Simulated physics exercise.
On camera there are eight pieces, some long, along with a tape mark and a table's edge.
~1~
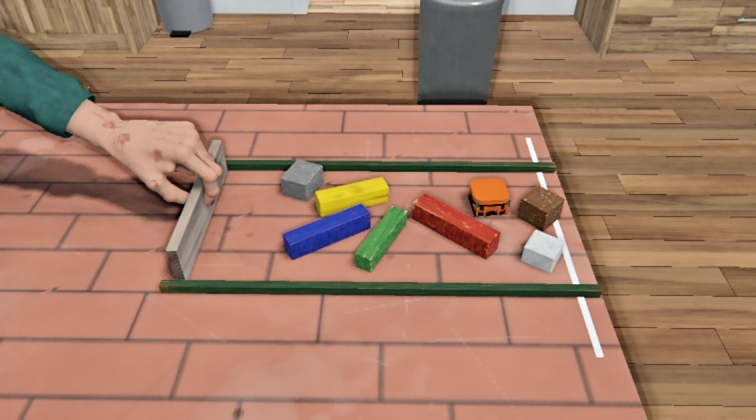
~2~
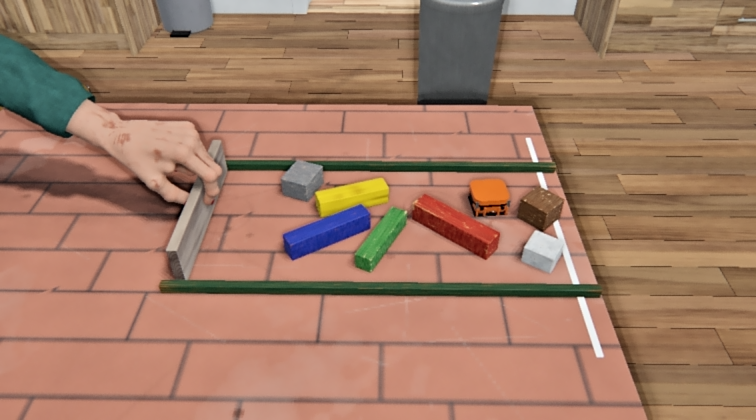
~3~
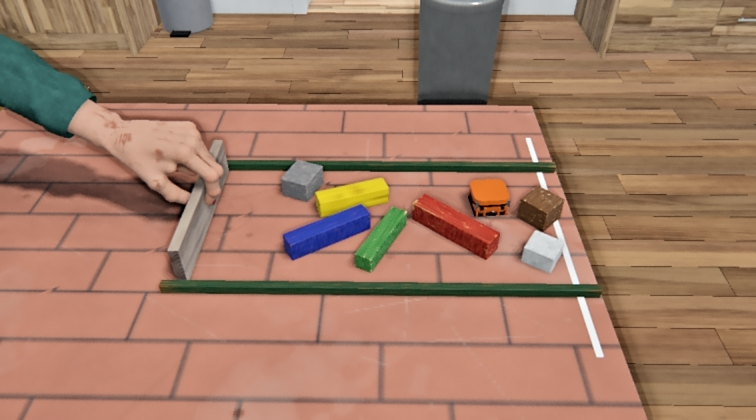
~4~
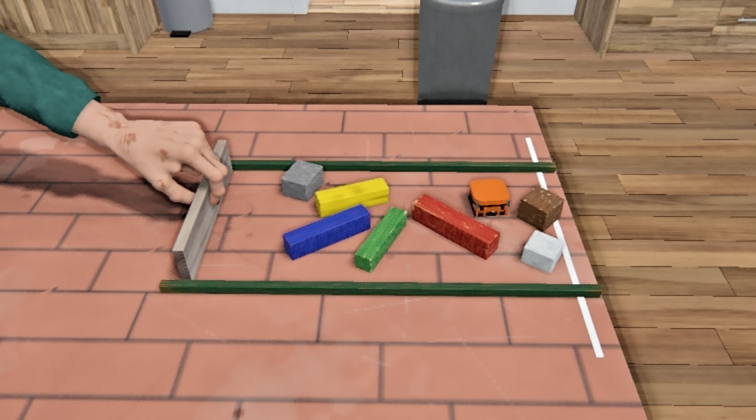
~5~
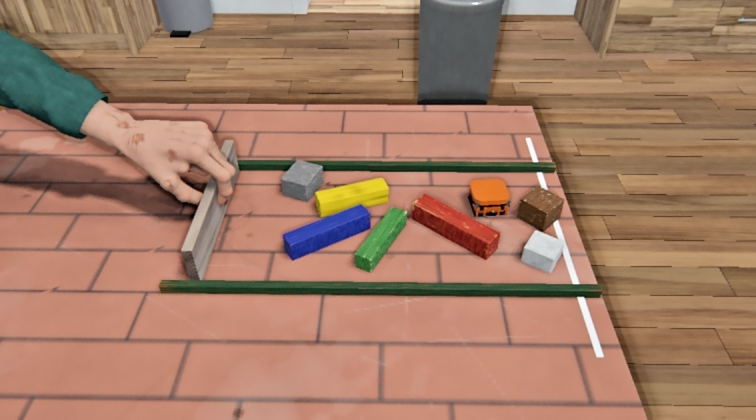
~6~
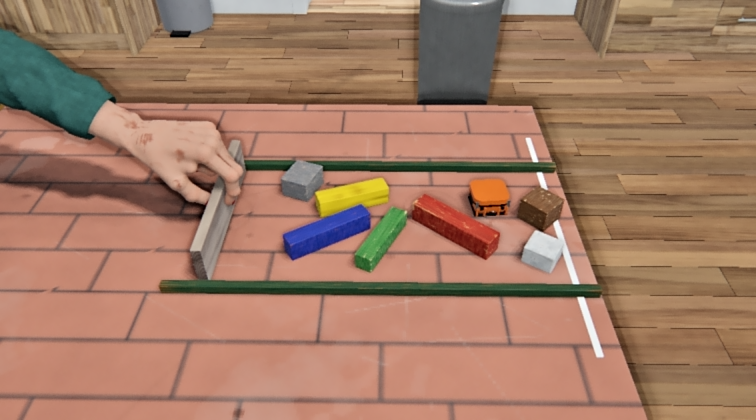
A hand in a green sleeve grips an upright grey board at the left of a reddish, brick-patterned tabletop, seen from above at an angle, with wooden flooring behind. Between two dark green rails lie grey, yellow, blue, green, red, orange, brown and white pieces, the last few near a white line at right. The hand slides the board slightly rightward; the pieces and camera stay still.
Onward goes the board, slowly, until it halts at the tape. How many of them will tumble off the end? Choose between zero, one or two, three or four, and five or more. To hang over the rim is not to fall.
The count is five or more.
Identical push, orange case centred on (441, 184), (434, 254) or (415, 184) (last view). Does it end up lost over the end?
Trying each place in order, it drops down, it drops down and it drops down.
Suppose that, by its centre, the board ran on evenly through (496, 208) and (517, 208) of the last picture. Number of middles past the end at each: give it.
Past the end counts: 1 / 3.
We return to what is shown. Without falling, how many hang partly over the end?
Overhanging: 1.
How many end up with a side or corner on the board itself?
The figure is 1.
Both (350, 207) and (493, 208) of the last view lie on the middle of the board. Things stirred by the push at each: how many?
I get 4 at the one place and 8 at the other.
Early on, none off yet; brown block at rest near (540, 208); white block at rest near (543, 251); orange case at rest near (488, 198).
Finally, the number that fall off is five or more; lost, blue bar, yellow stick, green bar, red bar, orange case, white block and brown block.
